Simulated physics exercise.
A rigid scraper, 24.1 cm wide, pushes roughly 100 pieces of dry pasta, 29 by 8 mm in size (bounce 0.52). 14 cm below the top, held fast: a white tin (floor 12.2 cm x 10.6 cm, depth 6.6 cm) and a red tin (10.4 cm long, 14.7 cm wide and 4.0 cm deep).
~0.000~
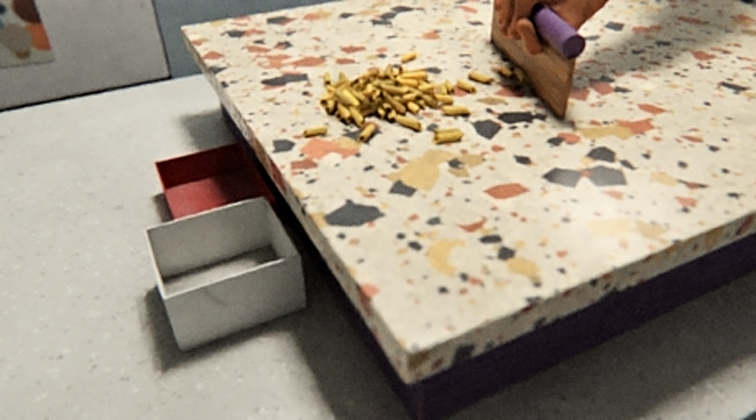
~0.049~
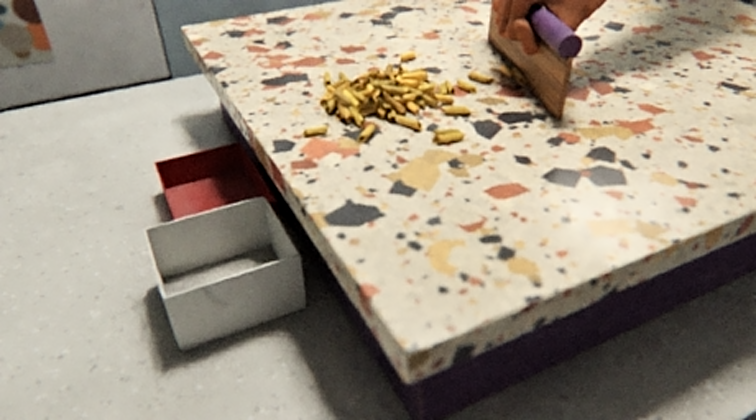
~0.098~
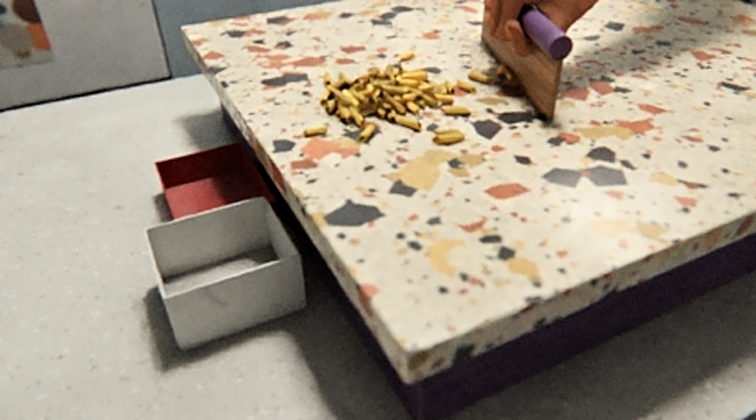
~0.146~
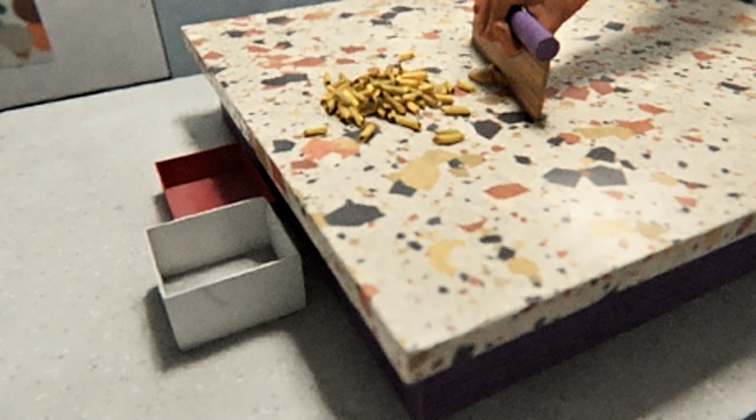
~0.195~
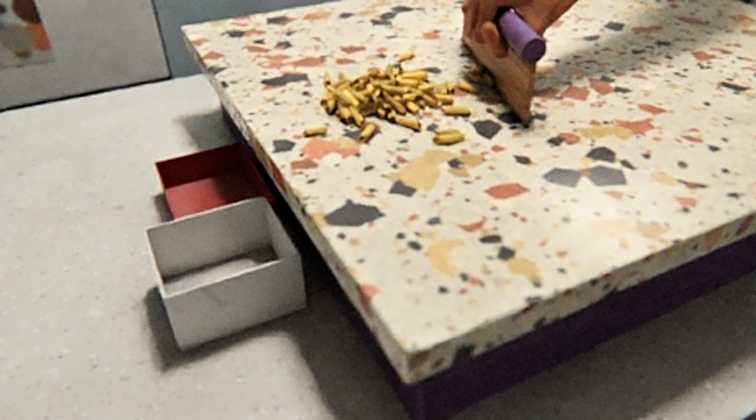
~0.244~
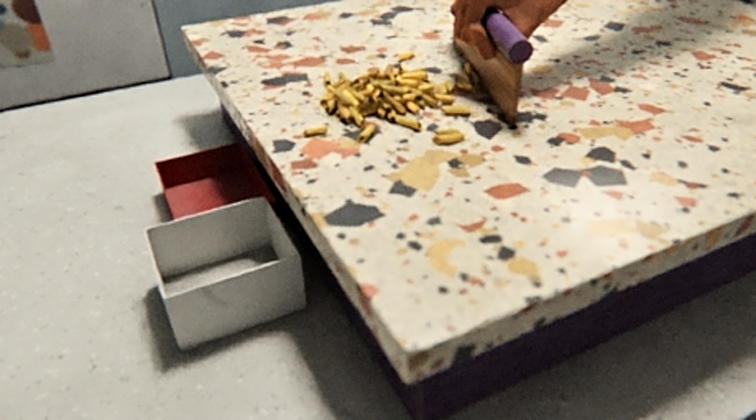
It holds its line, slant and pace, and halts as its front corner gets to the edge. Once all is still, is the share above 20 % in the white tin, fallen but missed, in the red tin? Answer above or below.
White tin: Below, missed: Below, red tin: Above.
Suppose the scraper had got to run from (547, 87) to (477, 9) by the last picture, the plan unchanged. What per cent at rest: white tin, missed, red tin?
White tin 5, missed 5, red tin 0.
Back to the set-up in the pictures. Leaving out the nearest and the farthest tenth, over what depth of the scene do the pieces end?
Some 16 cm.
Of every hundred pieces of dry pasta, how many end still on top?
About 25 per cent.
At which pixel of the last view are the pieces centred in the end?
Near (229, 212).
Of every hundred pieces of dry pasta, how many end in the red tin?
Some 55 per cent.
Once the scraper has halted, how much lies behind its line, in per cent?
Some 0 per cent.
Then, at 0.63 s, scraper 16 cm from its start, spill 13 cm wide; still on top 100 %.
After 1.02 s, scraper 27 cm from its start, spill 15 cm wide; off the edge, not caught 5 %, still on top 90 %.
Then, at 1.35 s, scraper 29 cm from its start, spill 22 cm wide; white tin 10 %, red tin 45 %, off the edge, not caught 15 %, still on top 30 %.
In the end, at 2.3 s, white tin 10 %, red tin 55 %, fallen but missed 10 %, still on top 25 %.
